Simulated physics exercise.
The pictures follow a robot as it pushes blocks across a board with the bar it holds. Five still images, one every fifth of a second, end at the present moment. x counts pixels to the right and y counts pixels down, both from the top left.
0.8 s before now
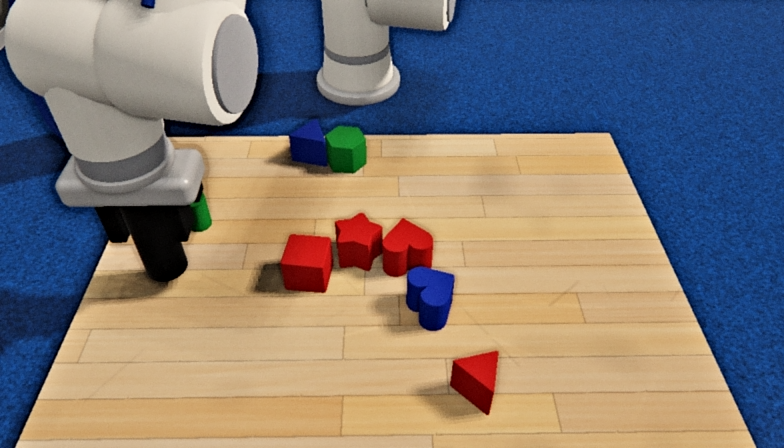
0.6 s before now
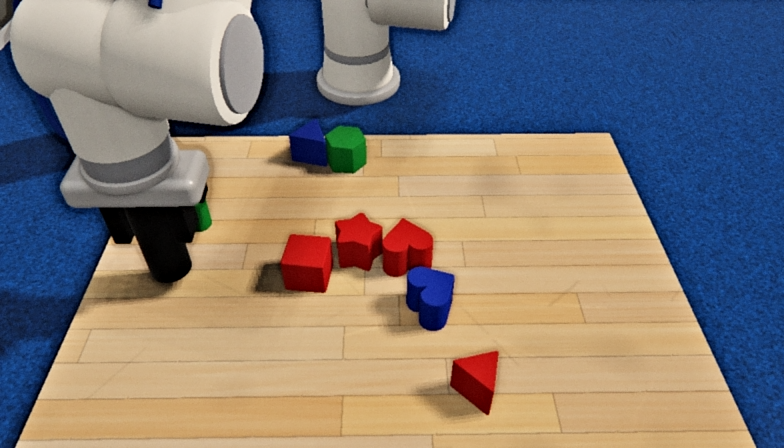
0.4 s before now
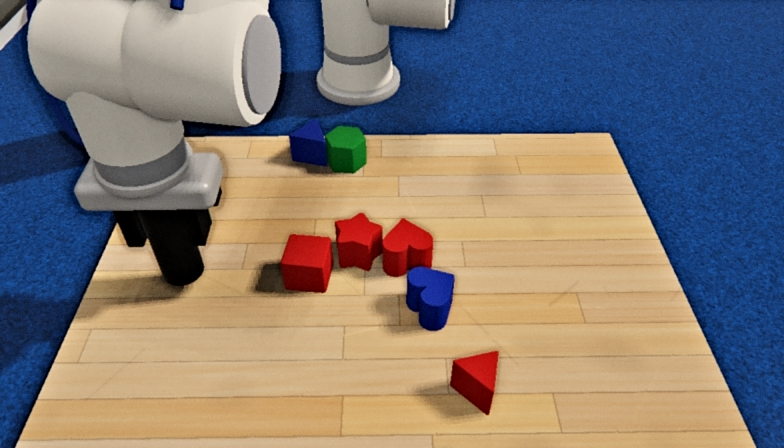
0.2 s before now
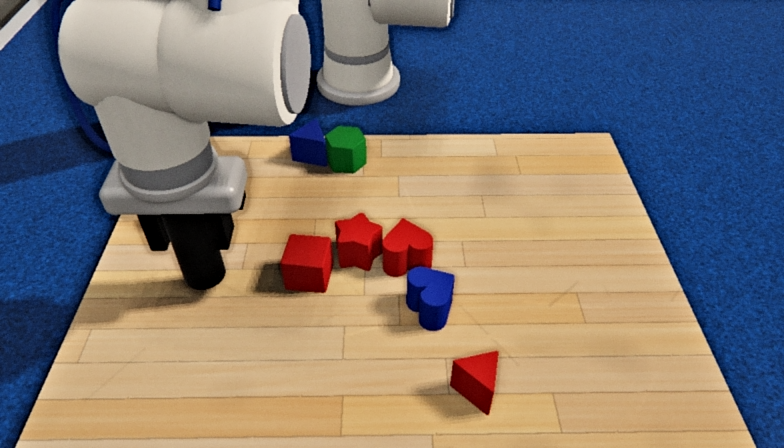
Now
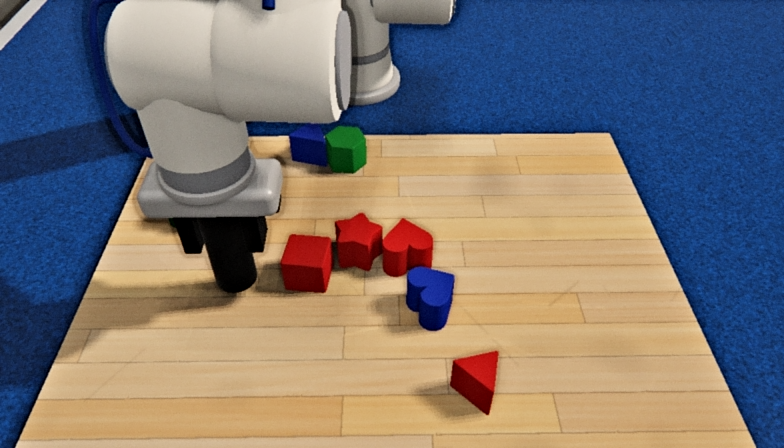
A robot arm moves its black bar rightward across the wooden board toward the red cube.
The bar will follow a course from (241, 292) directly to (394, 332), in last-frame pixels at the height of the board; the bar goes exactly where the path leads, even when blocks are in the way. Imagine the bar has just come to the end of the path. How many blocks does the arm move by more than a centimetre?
My best guess is that a single block moves over 1 cm.
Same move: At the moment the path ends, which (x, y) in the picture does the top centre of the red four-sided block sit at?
Pixel (328, 251).
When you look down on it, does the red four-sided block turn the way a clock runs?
It seems not.
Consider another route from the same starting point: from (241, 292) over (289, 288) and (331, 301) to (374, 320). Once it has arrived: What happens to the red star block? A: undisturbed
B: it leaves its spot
B.
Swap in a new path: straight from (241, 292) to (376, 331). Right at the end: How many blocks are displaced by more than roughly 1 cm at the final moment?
One block moves.
The first path, step by step. One third of the way, bar (288, 289); red four-sided block (319, 248), turned 30° anticlockwise.
Two thirds of the way, bar (341, 303); red four-sided block (328, 251), turned 70° anticlockwise; red star block (360, 225).
At the end, bar (394, 319); red four-sided block (328, 251), turned 70° anticlockwise; red star block (360, 225); blue heart block in place.
